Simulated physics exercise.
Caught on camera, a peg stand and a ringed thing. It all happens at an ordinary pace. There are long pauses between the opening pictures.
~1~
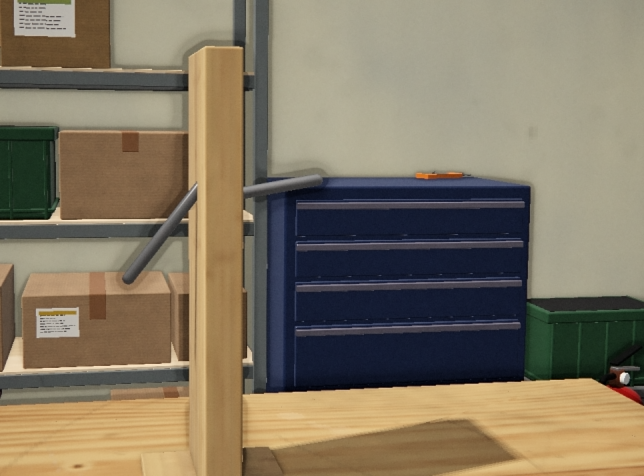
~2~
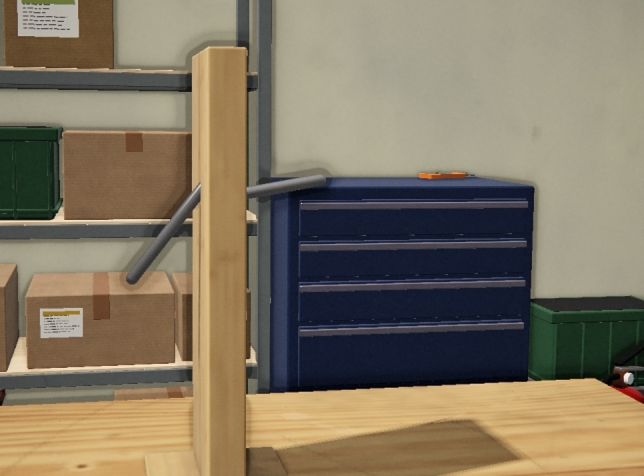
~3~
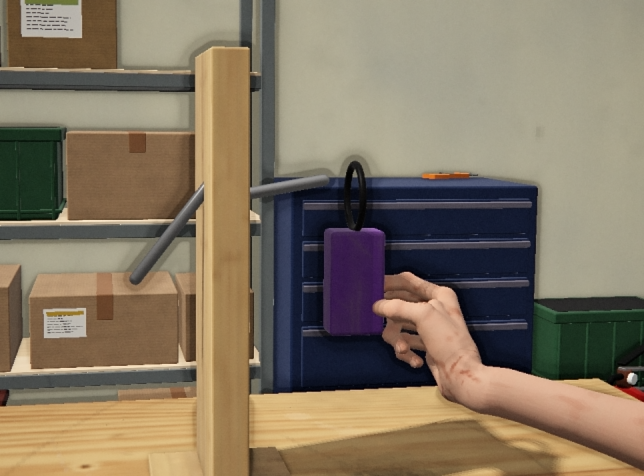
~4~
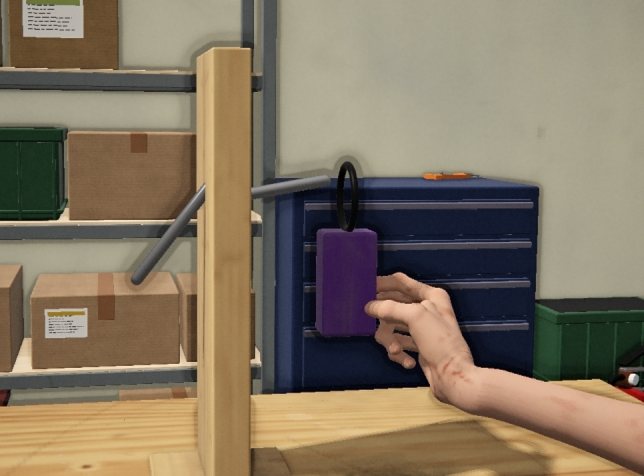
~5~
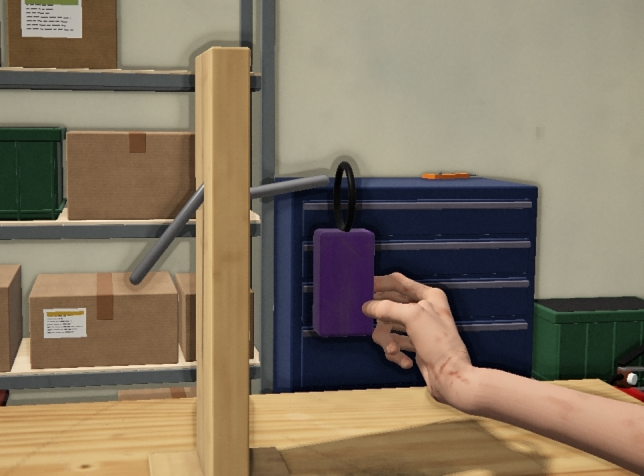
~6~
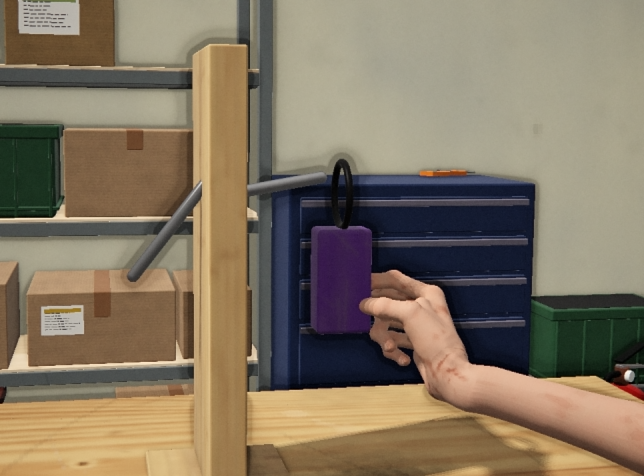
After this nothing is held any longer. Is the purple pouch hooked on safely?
The purple pouch slips down.
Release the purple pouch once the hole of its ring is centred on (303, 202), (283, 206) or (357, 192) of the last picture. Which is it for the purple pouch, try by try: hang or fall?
In that order, it hangs there; hangs there; comes down.
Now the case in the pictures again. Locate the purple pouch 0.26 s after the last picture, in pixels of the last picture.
At about (339, 384).
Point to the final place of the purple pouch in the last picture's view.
Roughly at (339, 398).
Then, 0.14 s after the last picture, purple pouch moved about its own width near (340, 293).
Then, 0.20 s after the last picture, purple pouch falling near (339, 366).
Then, 0.26 s after the last picture, purple pouch down below near (339, 384).
At rest, the purple pouch drops to the table, near (339, 398).
